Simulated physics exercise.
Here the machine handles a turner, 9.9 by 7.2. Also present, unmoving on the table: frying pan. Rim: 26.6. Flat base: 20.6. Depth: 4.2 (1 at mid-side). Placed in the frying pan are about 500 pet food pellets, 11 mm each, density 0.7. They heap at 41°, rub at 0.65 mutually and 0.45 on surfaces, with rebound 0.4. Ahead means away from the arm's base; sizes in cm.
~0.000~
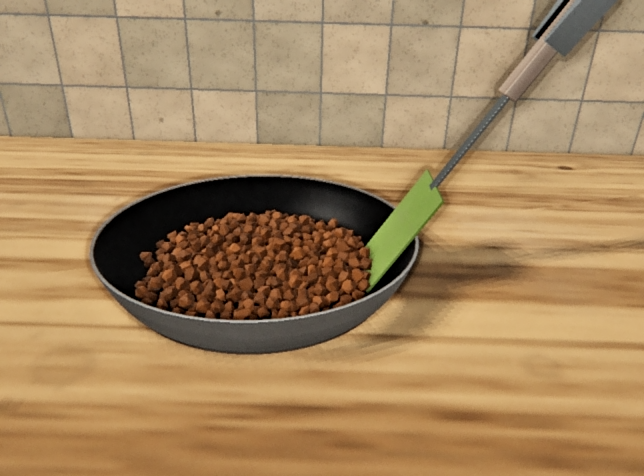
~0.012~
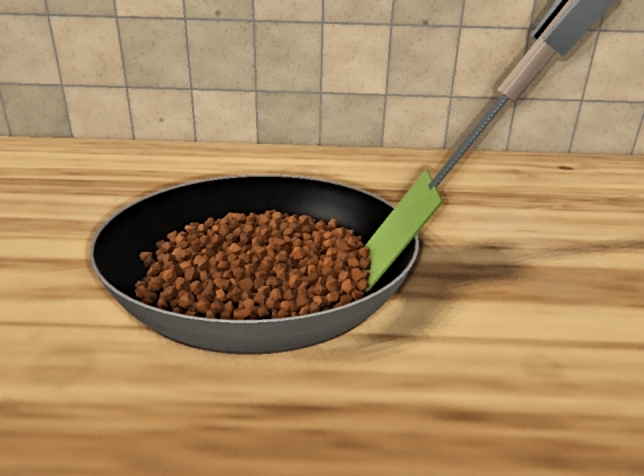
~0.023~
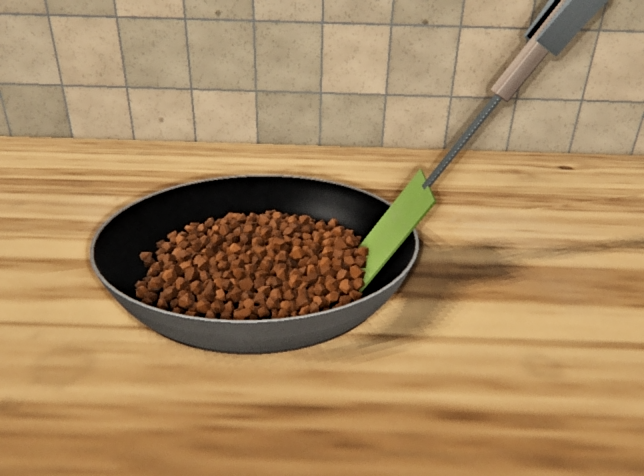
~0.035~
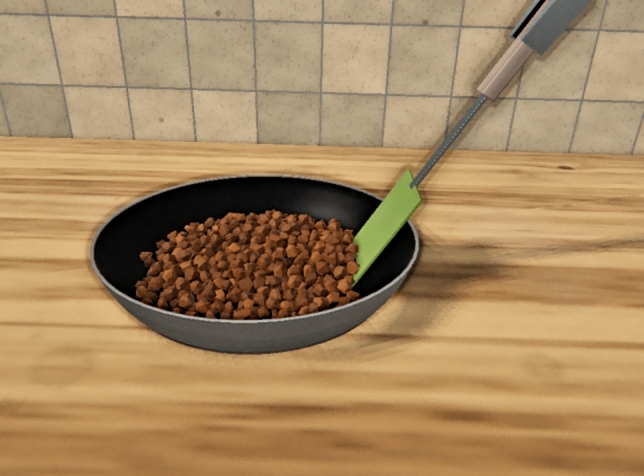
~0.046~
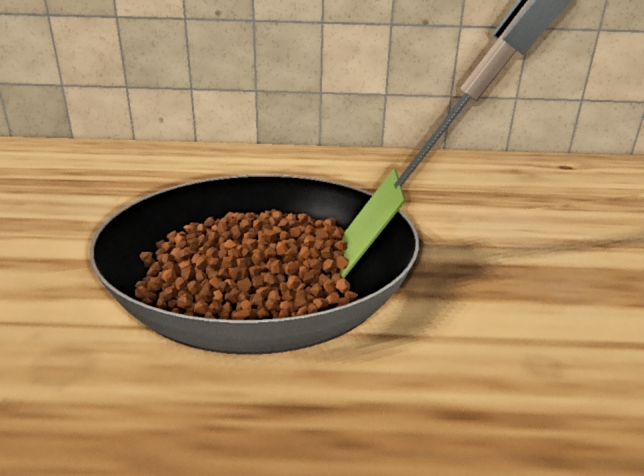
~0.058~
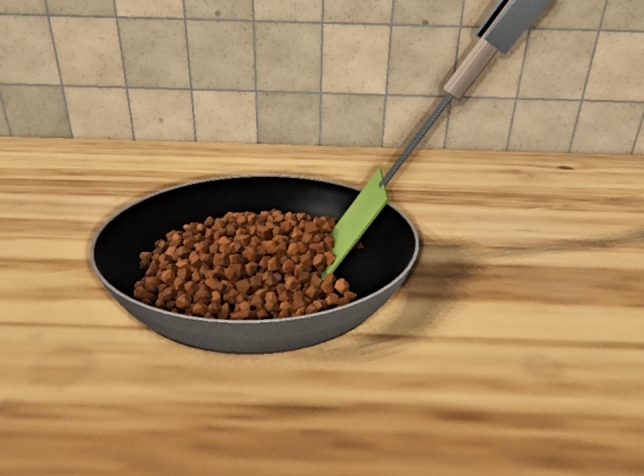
A green turner held by a machine stayed nearly still at the right side of a dark frying pan, then slid left into the heap of brown pellets, nudging a few as the pan stayed put.
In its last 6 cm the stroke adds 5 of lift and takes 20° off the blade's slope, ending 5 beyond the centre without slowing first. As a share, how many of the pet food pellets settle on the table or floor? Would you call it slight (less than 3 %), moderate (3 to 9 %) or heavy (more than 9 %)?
I would call it heavy, more than 9 %.
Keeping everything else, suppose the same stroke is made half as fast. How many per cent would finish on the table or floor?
About 0 in a hundred.
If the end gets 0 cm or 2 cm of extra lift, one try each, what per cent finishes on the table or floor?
I'd put it near 0 in a hundred, then near 5 in a hundred.
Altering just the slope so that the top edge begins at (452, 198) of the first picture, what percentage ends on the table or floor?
Spill: Approx. 15 per cent.
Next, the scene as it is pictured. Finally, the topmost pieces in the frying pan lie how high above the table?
About 4.5 centimetres.
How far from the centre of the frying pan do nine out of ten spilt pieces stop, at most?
That distance is around 45 cm.
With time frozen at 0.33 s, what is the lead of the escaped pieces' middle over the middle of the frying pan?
24 cm.
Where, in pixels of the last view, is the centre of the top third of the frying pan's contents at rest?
Look near (167, 248).
By 0.09 s, sloping 58°, highest piece 6 above the table; 500 in the frying pan.
By 0.11 s, sloping 51°, highest piece 7 above the table; 500 in the frying pan.
By 0.33 s, sloping 38°, highest piece 4 above the table; 439 in the frying pan, 61 on the table or floor.
By 1.38 s, sloping 38°, highest piece 4 above the table; 439 in the frying pan, 61 on the table or floor.
Final count, 439 in the frying pan, 61 on the table or floor. That is 12 % on the table or floor.
